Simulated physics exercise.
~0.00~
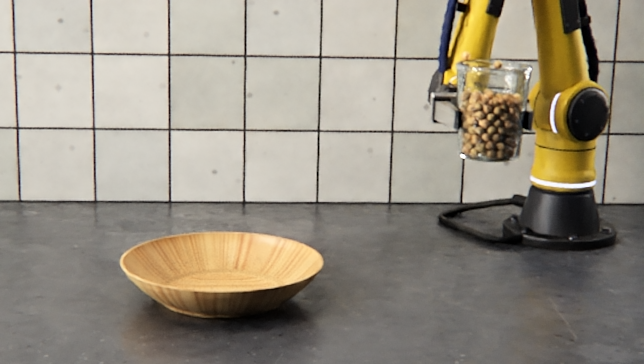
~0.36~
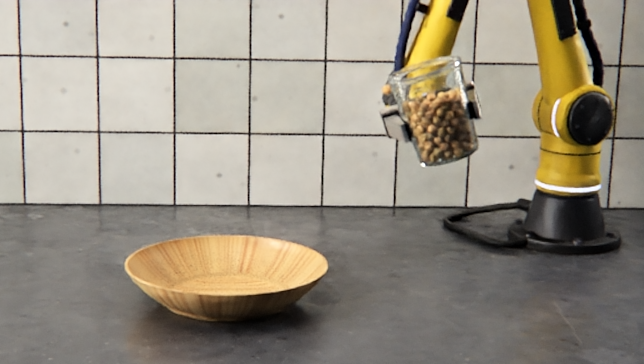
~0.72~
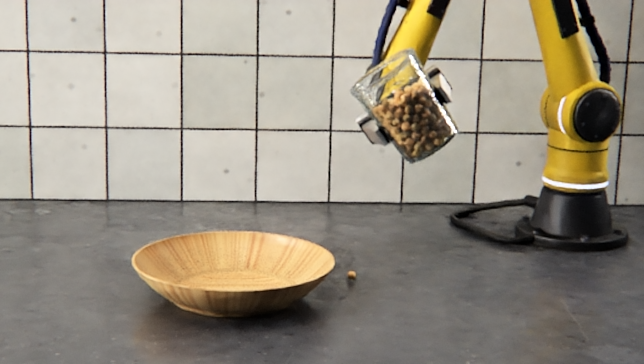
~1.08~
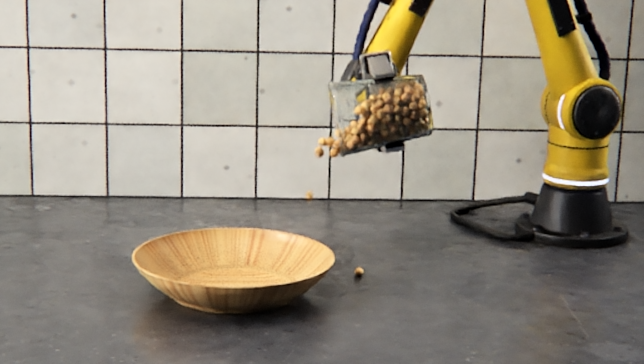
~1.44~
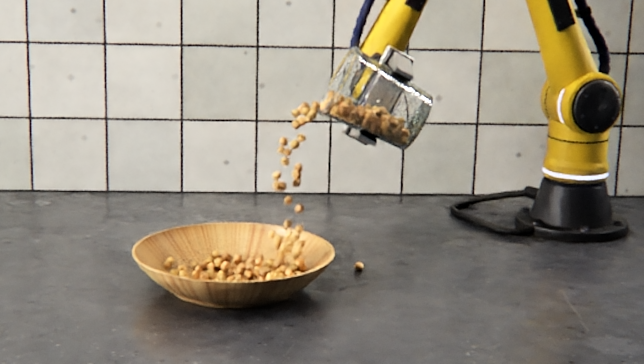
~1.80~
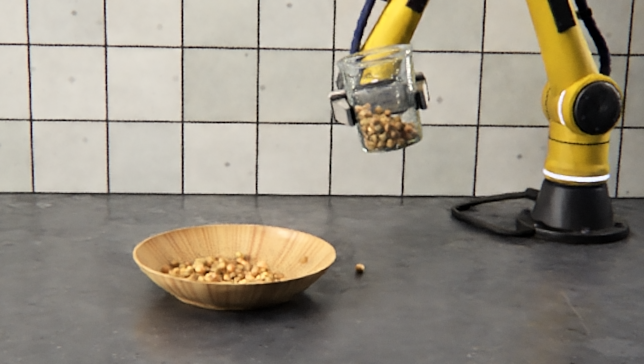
On a dark countertop, a yellow robot arm tips a glass beaker, pouring chickpeas into a wooden bowl, then rights it part-full.
